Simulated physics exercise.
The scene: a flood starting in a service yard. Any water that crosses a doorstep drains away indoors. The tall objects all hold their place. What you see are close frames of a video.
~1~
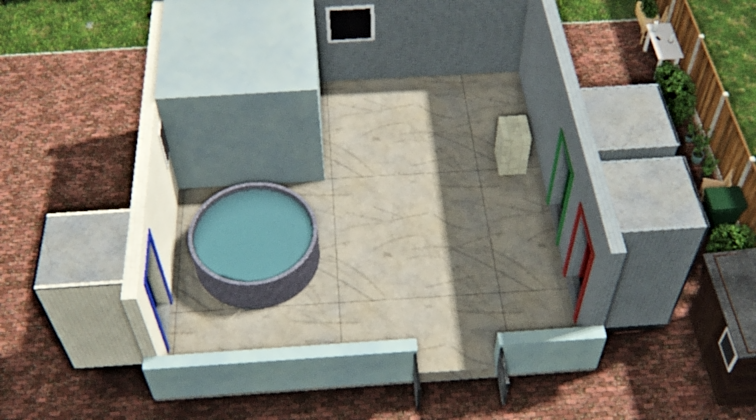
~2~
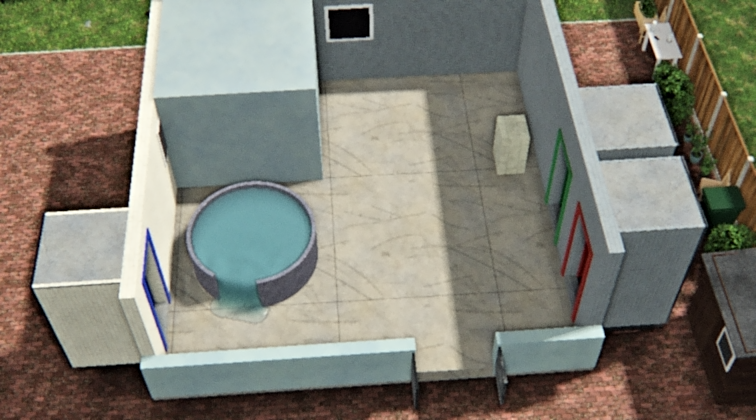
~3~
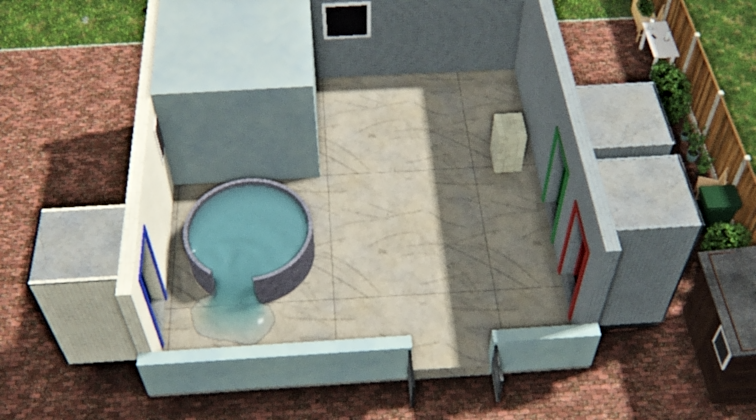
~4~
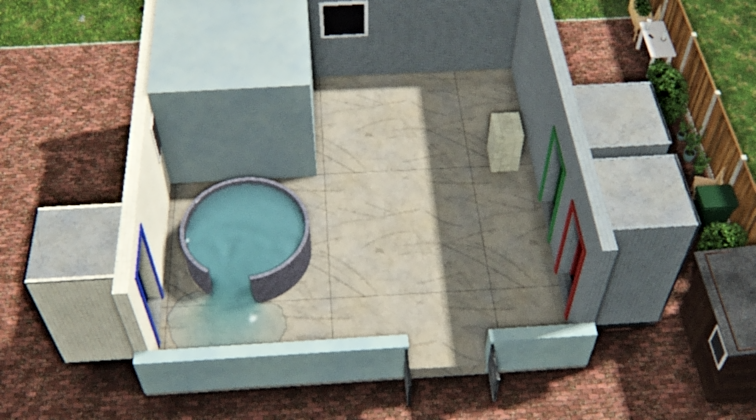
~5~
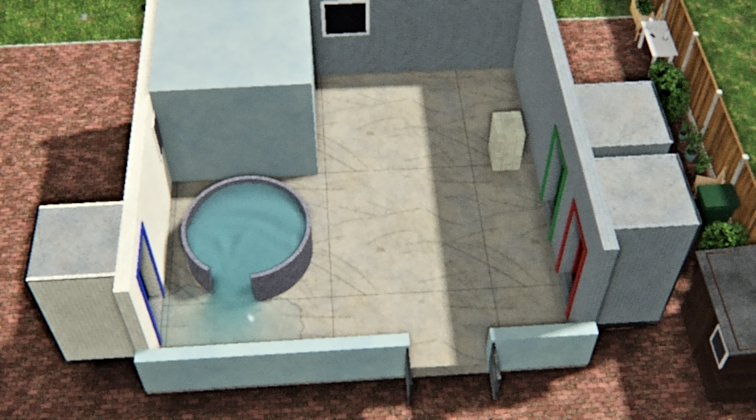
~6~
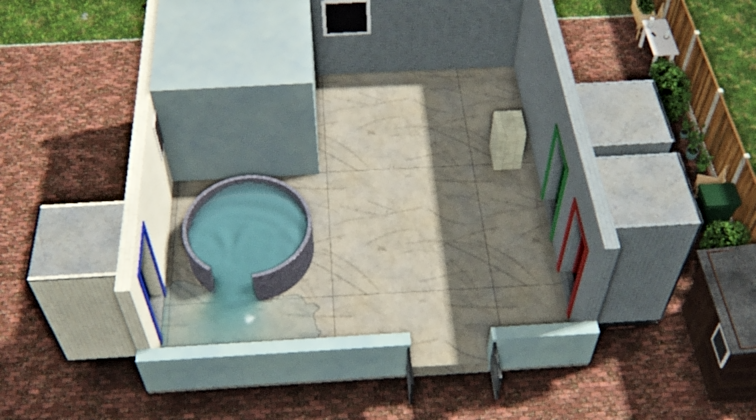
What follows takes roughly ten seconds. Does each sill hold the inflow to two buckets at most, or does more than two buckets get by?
My prediction: The red door will receive over two buckets, the blue door will receive over two buckets, the green door will receive over two buckets.
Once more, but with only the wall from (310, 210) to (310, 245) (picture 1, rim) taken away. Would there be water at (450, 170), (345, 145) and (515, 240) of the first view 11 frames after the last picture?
Point by point: Soaked; unwetted; soaked.
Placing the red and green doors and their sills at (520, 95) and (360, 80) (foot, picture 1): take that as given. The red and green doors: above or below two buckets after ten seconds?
I reckon the red door admits less while the green door admits less.
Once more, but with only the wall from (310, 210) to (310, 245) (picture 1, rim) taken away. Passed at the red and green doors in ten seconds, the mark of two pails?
Red door: Above; green door: Above.
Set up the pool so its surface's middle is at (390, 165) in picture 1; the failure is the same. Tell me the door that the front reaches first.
That's the blue-painted one.
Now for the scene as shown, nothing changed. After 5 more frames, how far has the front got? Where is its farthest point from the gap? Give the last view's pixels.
Roughly (395, 356).
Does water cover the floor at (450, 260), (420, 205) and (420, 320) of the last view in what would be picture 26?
First spot inundated, second not wet, third inundated.
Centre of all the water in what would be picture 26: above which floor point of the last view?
My pick is pixel (267, 283).
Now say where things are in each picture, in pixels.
In the first picture, the round pool at (253, 234) is whole and still.
In the second picture, water pours out at (238, 297) and has run to (264, 315).
In the third picture, water pours out at (235, 295) and has run to (257, 337).
In the fourth picture, water pours out at (232, 294) and has run to a hidden place.
In the fifth picture, water pours out at (233, 292) and has run to a hidden place.
In the sixth picture, water pours out at (234, 291) and has run to a hidden place.
A moment on, water covers 10 % of the floor; the red door not reached, the blue door under two buckets in, the green door not reached.
Next, water covers 20 % of the floor; the red door not reached, the blue door over two buckets in, the green door not reached.
Then, water covers 45 % of the floor; the red door wet at the sill, nothing in, the blue door far over two buckets in, the green door not reached.
Later, water covers 70 % of the floor; the red door far over two buckets in, the blue door far over two buckets in, the green door under two buckets in.
In the end, water covers 80 % of the floor; the red door far over two buckets in, the blue door far over two buckets in, the green door far over two buckets in.
